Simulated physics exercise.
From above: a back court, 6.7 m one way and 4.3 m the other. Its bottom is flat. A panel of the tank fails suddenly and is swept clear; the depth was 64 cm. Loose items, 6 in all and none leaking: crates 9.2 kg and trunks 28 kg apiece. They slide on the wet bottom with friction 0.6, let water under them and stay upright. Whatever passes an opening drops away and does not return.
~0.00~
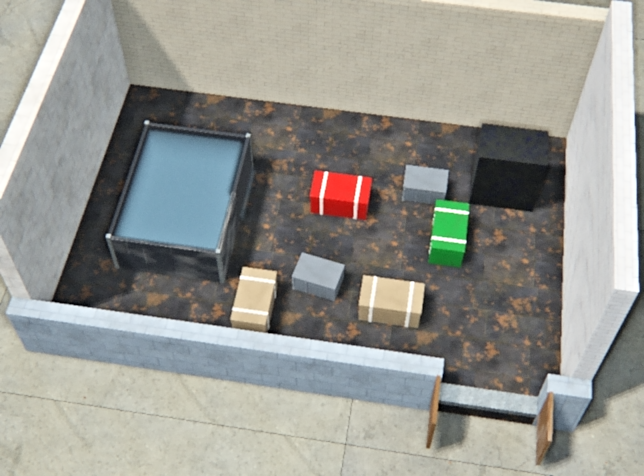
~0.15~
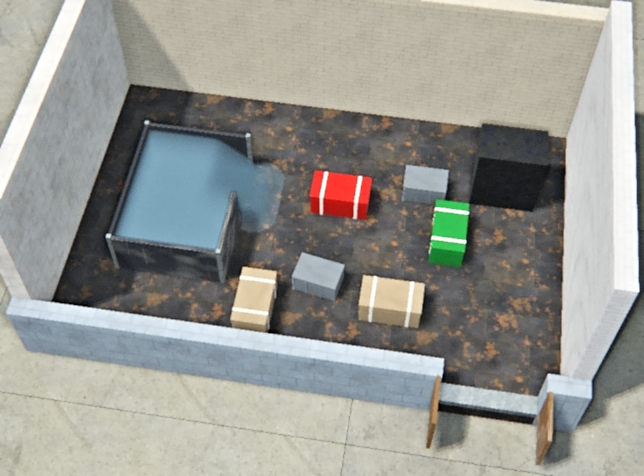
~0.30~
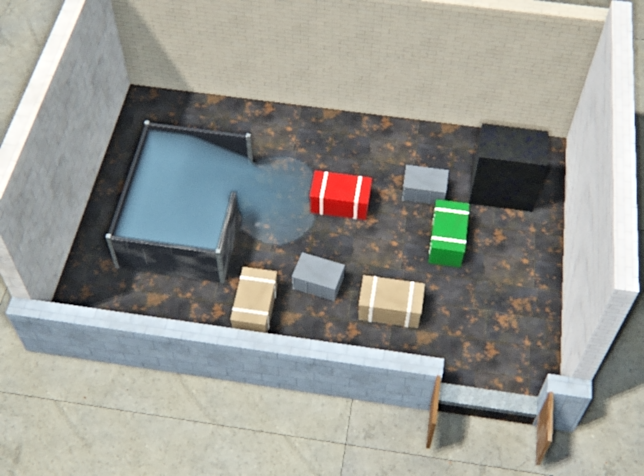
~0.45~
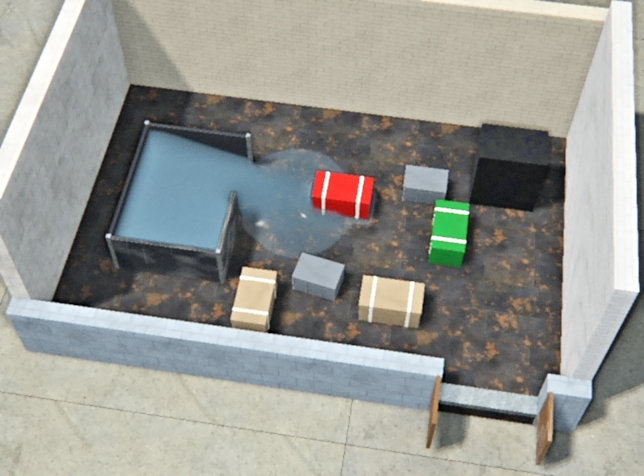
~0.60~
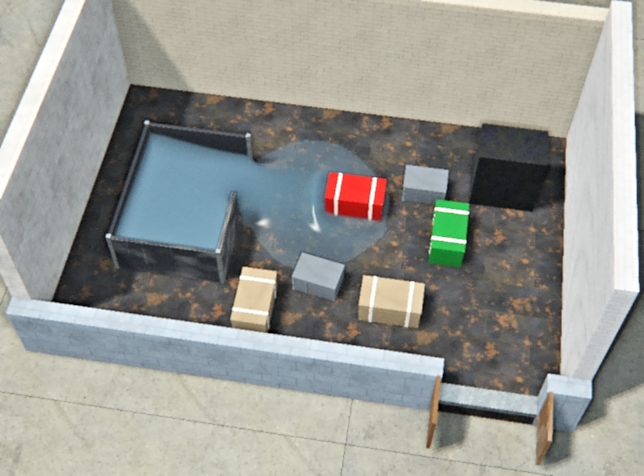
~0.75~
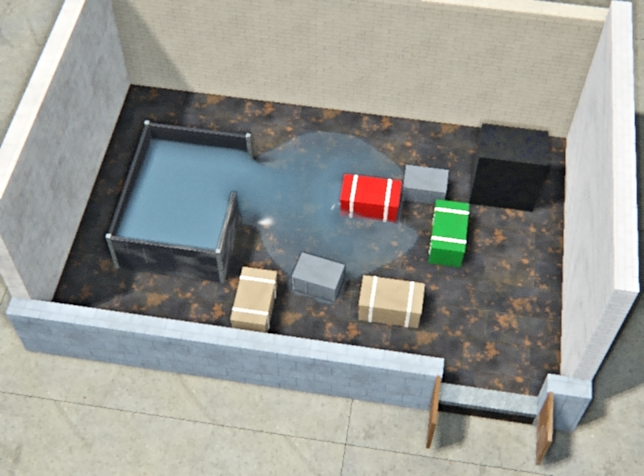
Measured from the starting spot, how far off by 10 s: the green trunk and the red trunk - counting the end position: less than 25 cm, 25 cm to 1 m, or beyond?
Green trunk travels far, red trunk gets carried off.
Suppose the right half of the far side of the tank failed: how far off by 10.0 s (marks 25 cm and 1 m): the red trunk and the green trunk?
In that case the red trunk barely shifts, the green trunk stays put.
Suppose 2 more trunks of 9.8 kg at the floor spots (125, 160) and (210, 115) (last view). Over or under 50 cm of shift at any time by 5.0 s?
In that order: Under, short of it.
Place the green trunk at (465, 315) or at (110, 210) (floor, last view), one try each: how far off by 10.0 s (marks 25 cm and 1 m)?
In that order: It travels far; it barely shifts.
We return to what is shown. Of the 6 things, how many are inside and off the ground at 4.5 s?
I count 3.
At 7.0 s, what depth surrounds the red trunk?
Roughly 8 cm.
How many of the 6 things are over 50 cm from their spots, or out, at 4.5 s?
I count 3.
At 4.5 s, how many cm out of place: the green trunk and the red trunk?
About 140 and 200 cm.
After 2.0 s the green trunk is near (484, 233), 0.5 m from its start, aground; the red trunk is near (436, 211), 1.4 m from its start, afloat; 0 of 6 are out; 2 afloat.
After 4.5 s the green trunk is near (530, 290), 1.4 m from its start, afloat; the red trunk is near (493, 245), 2.2 m from its start, afloat; 0 of 6 are out; 3 afloat.
After 7.0 s the green trunk has gone out; the red trunk is near (507, 289), 2.7 m from its start, afloat; 1 of 6 are out; 3 afloat.
After 10.0 s the green trunk has gone out; the red trunk is near (516, 344), 3.3 m from its start, aground; 1 of 6 are out; 2 afloat.
